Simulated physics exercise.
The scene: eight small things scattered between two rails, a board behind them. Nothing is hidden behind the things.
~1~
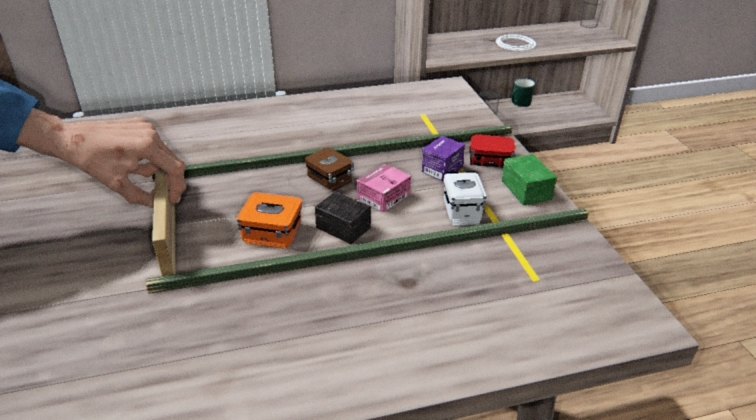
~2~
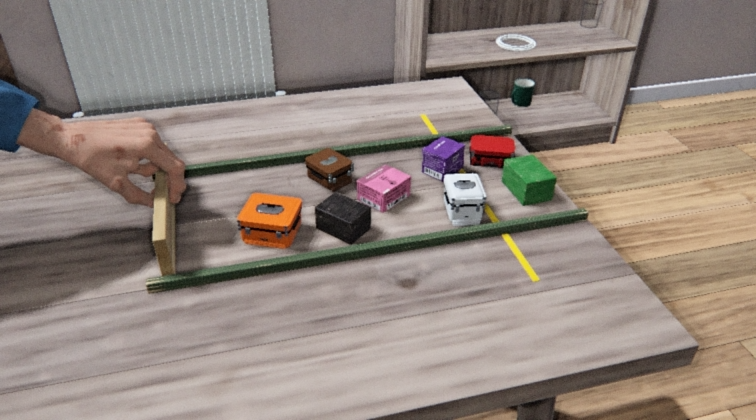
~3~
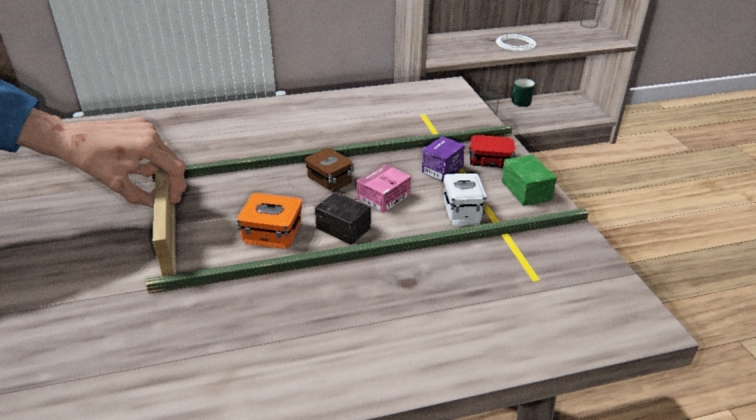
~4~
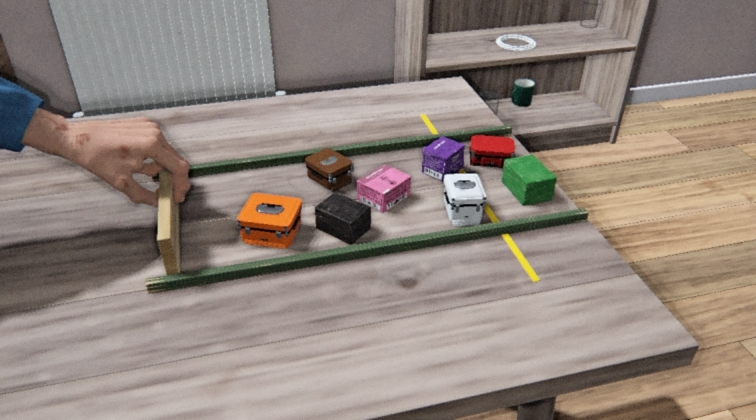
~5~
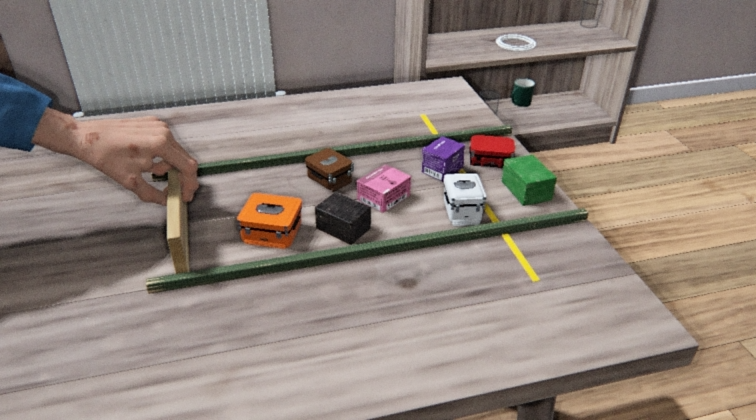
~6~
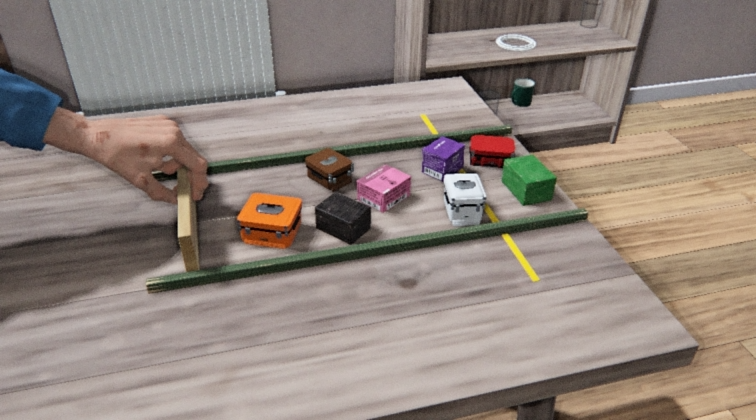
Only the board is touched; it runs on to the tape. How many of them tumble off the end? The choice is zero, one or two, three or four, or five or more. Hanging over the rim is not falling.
In the end the number that fall off is one or two.
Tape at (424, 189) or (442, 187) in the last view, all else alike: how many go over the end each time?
It would be 0 and 0.
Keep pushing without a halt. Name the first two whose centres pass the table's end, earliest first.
Earliest first: The green block, then the red case.
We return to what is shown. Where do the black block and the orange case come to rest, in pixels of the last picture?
About (515, 206), and the other about (499, 179).
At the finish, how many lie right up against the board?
3 of them.
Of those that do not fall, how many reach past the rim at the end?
The number is 1.
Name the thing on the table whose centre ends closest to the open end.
It is the red case.
Early on, none off yet; green block at rest near (528, 179); red case at rest near (492, 152); purple box at rest near (443, 159).
Finally, the number that fall off is one or two; lost, green block.
